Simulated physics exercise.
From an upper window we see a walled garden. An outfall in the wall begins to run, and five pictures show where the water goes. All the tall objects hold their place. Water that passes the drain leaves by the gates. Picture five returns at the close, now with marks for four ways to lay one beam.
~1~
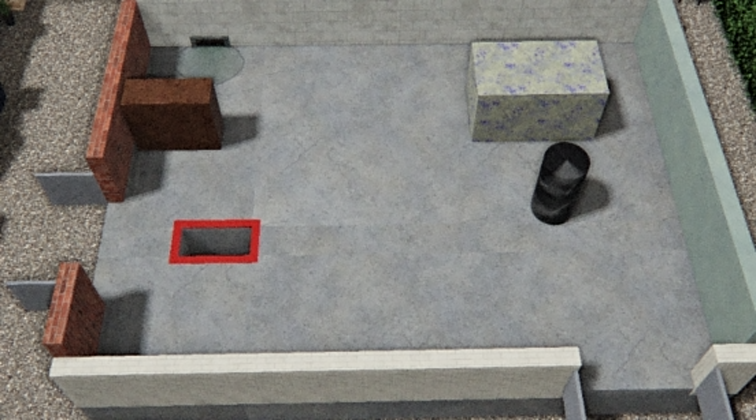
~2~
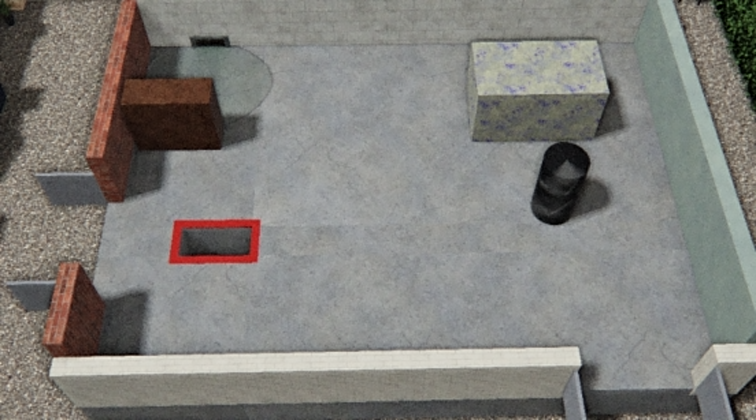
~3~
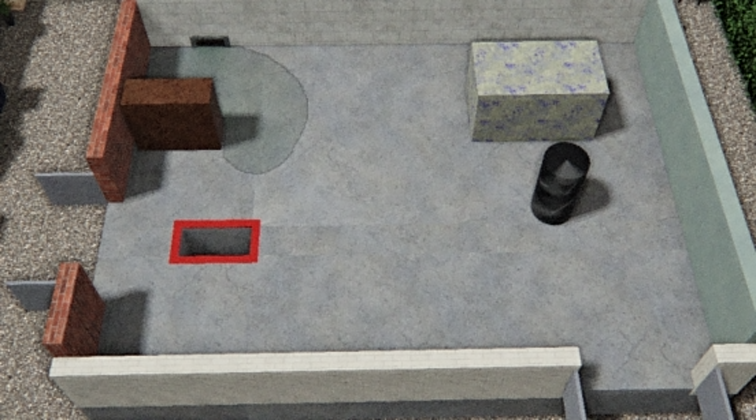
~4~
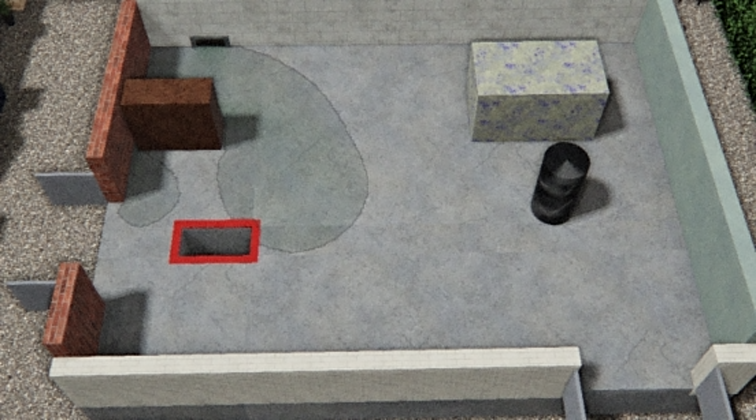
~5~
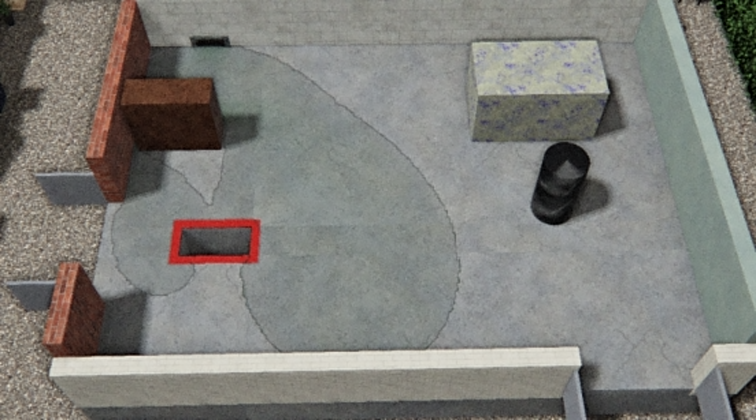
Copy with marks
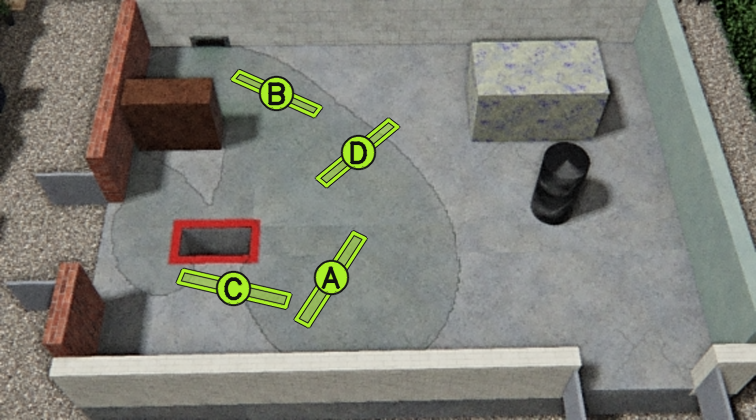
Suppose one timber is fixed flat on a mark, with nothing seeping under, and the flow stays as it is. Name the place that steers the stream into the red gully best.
Best: D.
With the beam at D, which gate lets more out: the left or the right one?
The right one.
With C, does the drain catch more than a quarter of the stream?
No, it does not.
On the marked copy, A from (302, 322) to (359, 235); B from (236, 75) to (317, 111); C from (180, 276) to (287, 300); D from (322, 181) to (392, 123).
If A is chosen, about 10 % of the stream runs into the red gully, about 87 % out by the gates.
If B is chosen, about 10 % of the stream runs into the red gully, about 88 % out by the gates.
If C is chosen, about 10 % of the stream runs into the red gully, about 87 % out by the gates.
If D is chosen, about 21 % of the stream runs into the red gully, about 76 % out by the gates.
